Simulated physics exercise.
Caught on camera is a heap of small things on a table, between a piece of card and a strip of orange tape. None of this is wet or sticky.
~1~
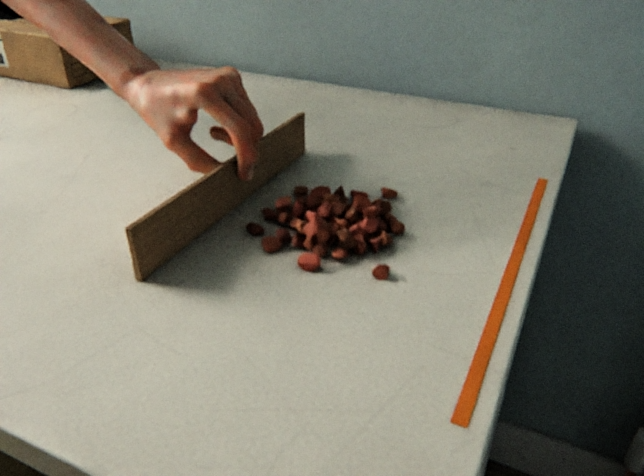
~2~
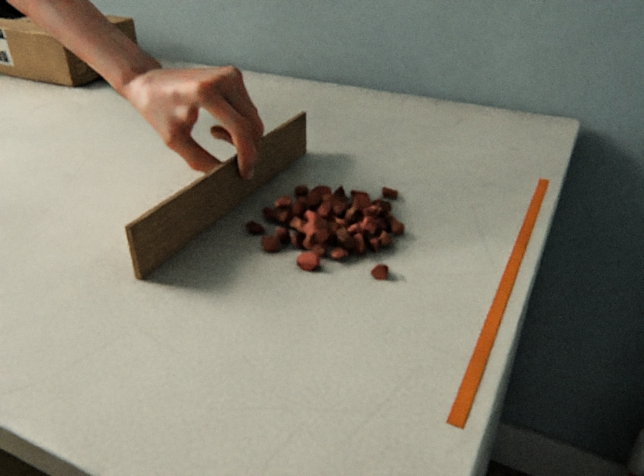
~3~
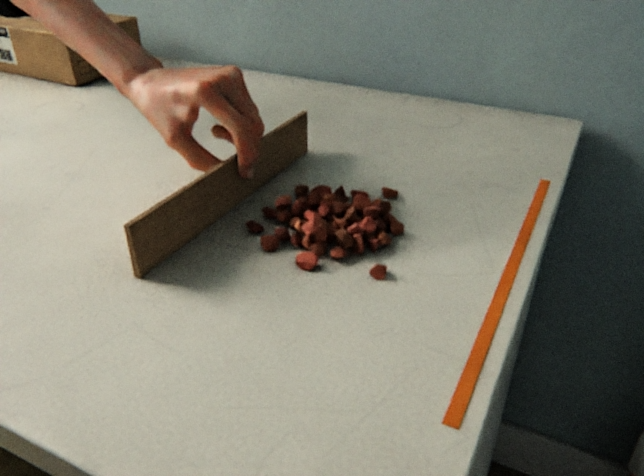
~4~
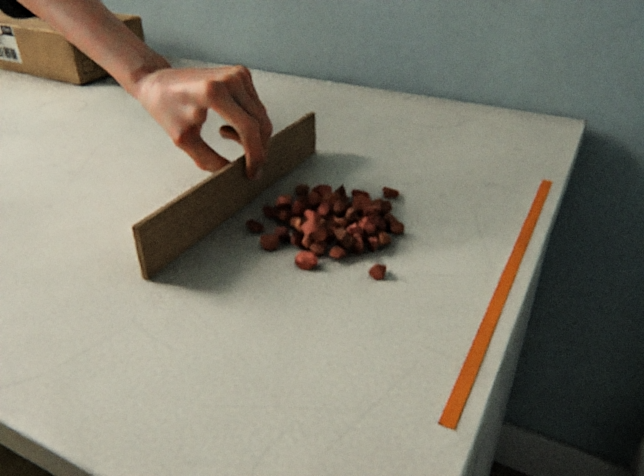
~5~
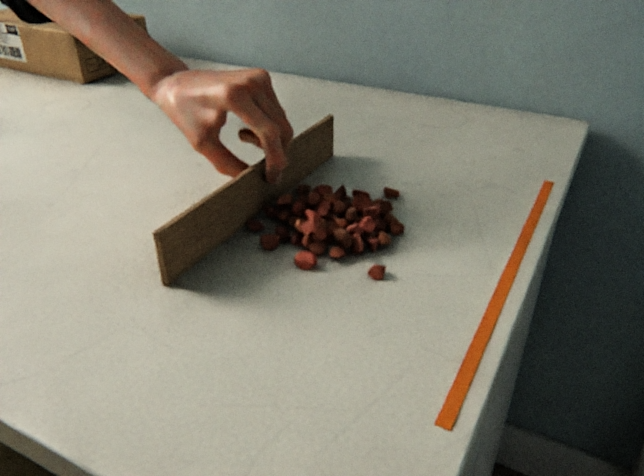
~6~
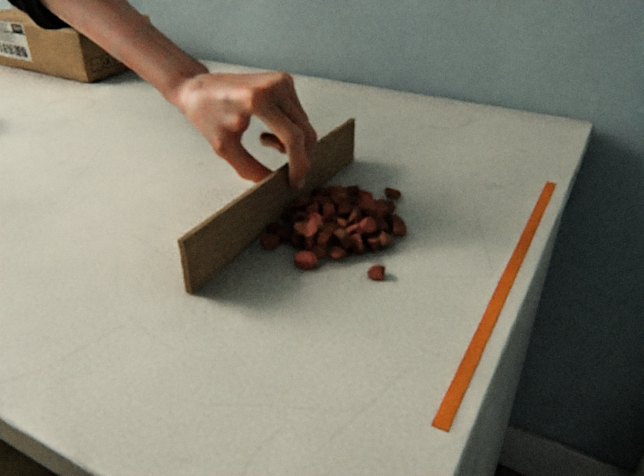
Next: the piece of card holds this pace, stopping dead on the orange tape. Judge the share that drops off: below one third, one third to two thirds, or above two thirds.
Above two thirds.
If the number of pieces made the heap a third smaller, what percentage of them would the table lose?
I'd put it at around 90 per cent.
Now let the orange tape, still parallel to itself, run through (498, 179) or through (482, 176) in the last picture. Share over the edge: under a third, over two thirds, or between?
For the first line it's below one third, and for the second it's less than a third.
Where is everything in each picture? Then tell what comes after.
The first picture shows piece of card (149, 242), at rest; orange tape (541, 186), right by the edge; edge at (535, 278); the heap (335, 221), bits of crushed brick.
The second picture shows piece of card (149, 241), at rest.
The third picture shows piece of card (148, 239), at rest; the heap (334, 220).
The fourth picture shows piece of card (156, 240).
The fifth picture shows piece of card (177, 246); the heap (334, 220).
The sixth picture shows piece of card (200, 253); orange tape (548, 190); edge at (532, 283); the heap (339, 220), roughly a third pushed along.
Just after the last frame, piece of card still moving, near (400, 194); heap all on the table, its front near (481, 268).
A moment on, piece of card stopped at the orange tape; heap the larger part over the edge.
Further on, piece of card stopped at the orange tape; heap almost all over the edge.
When it is over, piece of card stopped at the orange tape; heap almost all over the edge.
